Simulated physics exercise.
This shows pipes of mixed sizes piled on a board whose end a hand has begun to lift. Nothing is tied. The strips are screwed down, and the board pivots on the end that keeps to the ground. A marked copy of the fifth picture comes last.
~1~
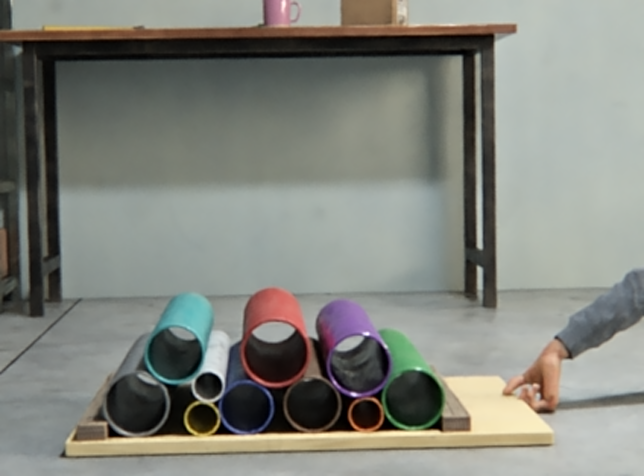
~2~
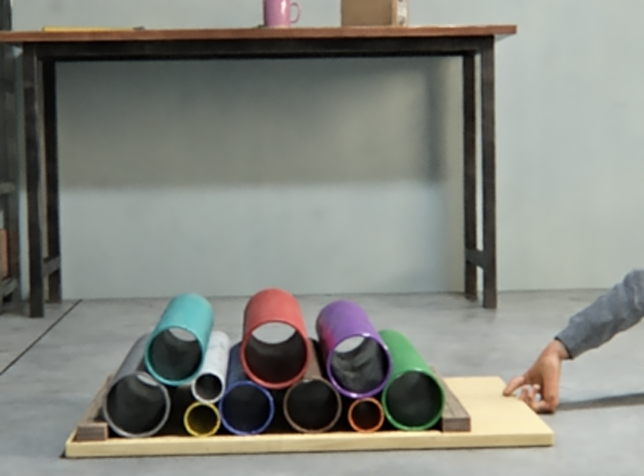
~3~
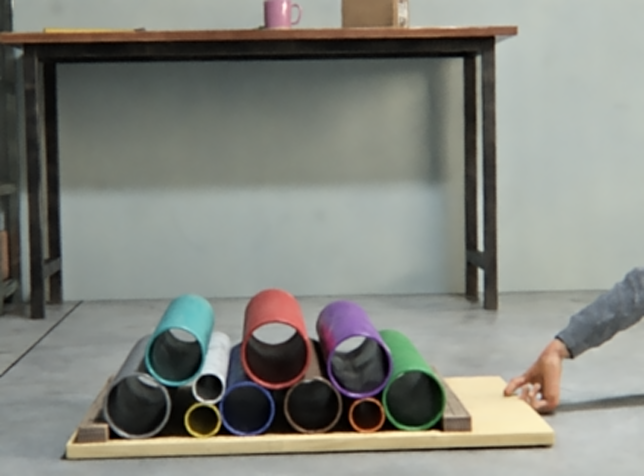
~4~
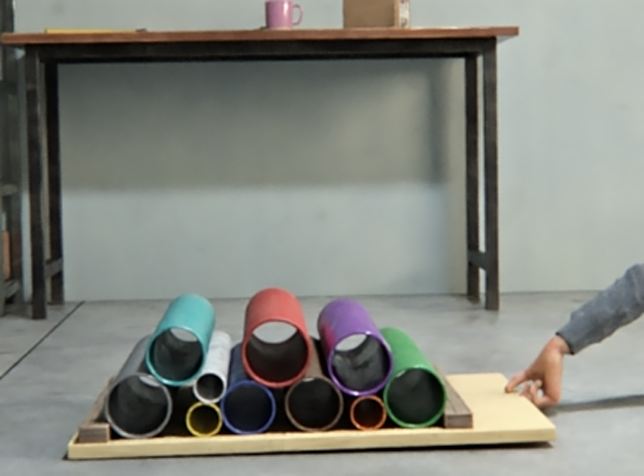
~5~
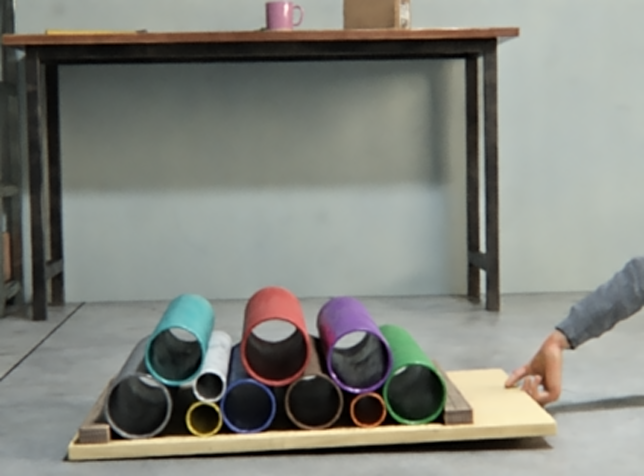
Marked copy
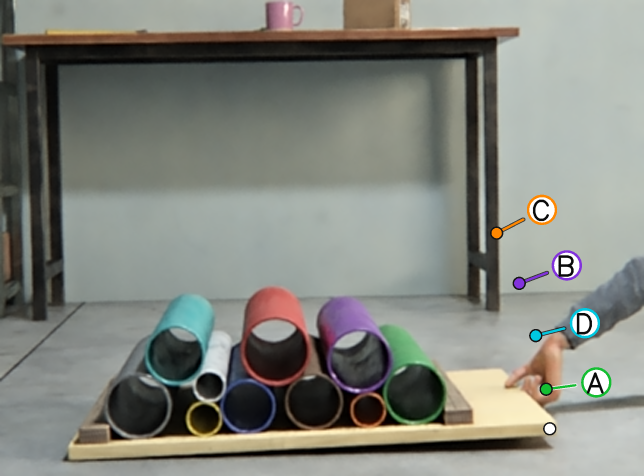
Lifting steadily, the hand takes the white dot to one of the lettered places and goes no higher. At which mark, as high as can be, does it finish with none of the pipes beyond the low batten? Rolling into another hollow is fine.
The last mark within the limit is B.
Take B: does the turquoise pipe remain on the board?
Yes, with B.
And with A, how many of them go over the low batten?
At A the number is none.
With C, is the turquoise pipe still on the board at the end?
No, with C.
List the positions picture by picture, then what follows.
The first picture shows brown pipe (312, 405); green pipe (414, 400).
The second picture shows green pipe (414, 400); purple pipe (359, 366).
The third picture shows board (306, 406); green pipe (414, 399).
The fourth picture shows board (308, 404); grey pipe (137, 407).
The fifth picture shows board (308, 402); grey pipe (137, 407).
On the marked copy, A at (546, 389); B at (519, 283); C at (497, 233); D at (536, 336); the white dot at (550, 429).
Following B. Soon after the start, board at 14°.
Later, board at 20°.
In the end, board at 20°, none over the low batten.
As for the rest, A none over the low batten; C two over the low batten (red, turquoise); D none over the low batten.
